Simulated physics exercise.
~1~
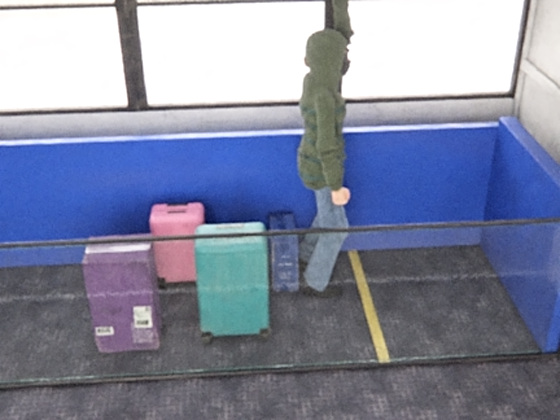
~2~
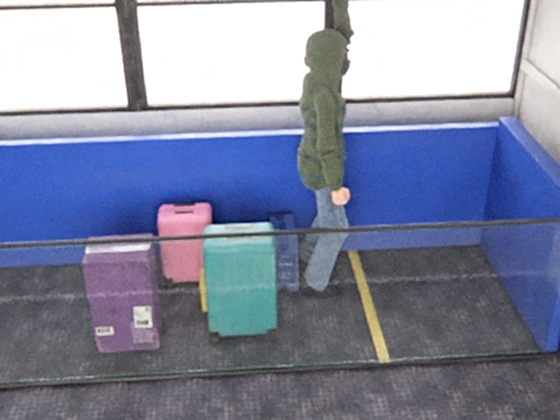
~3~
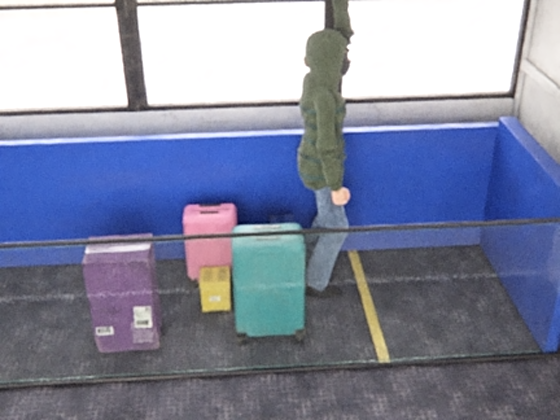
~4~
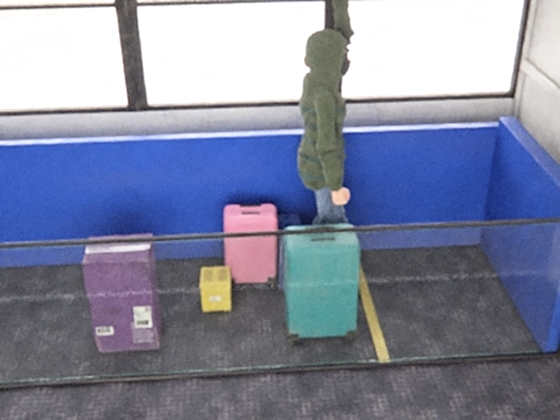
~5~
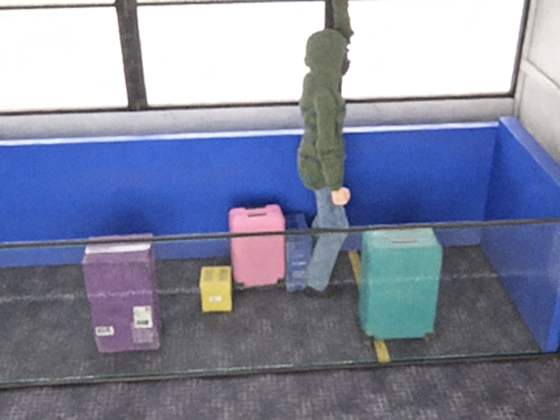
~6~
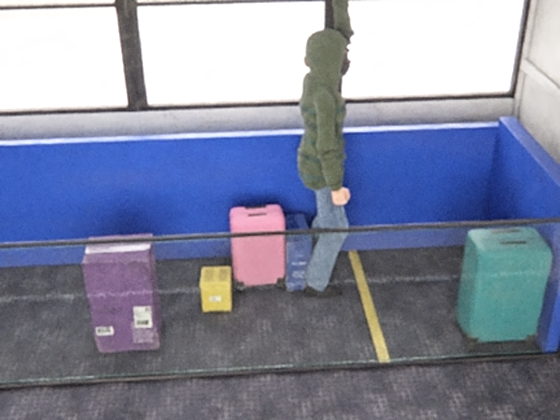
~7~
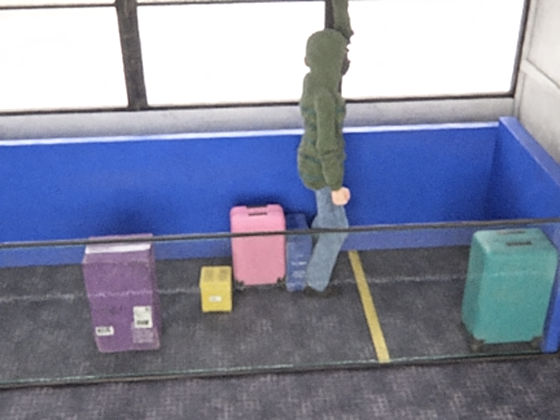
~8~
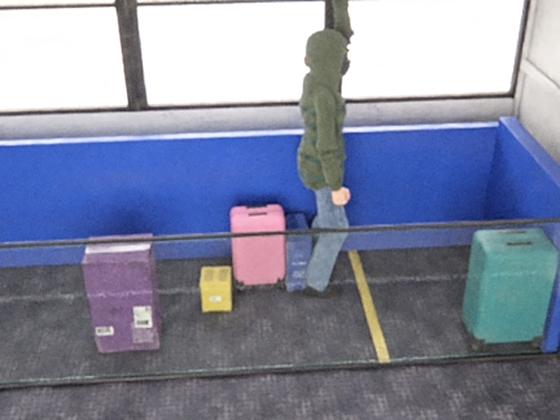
A big teal suitcase rolled right across the yellow line and stopped by the blue end wall, while a pink case slid a shorter way, nudging a blue box beside the still, hooded passenger; the purple bag and yellow box stayed left.
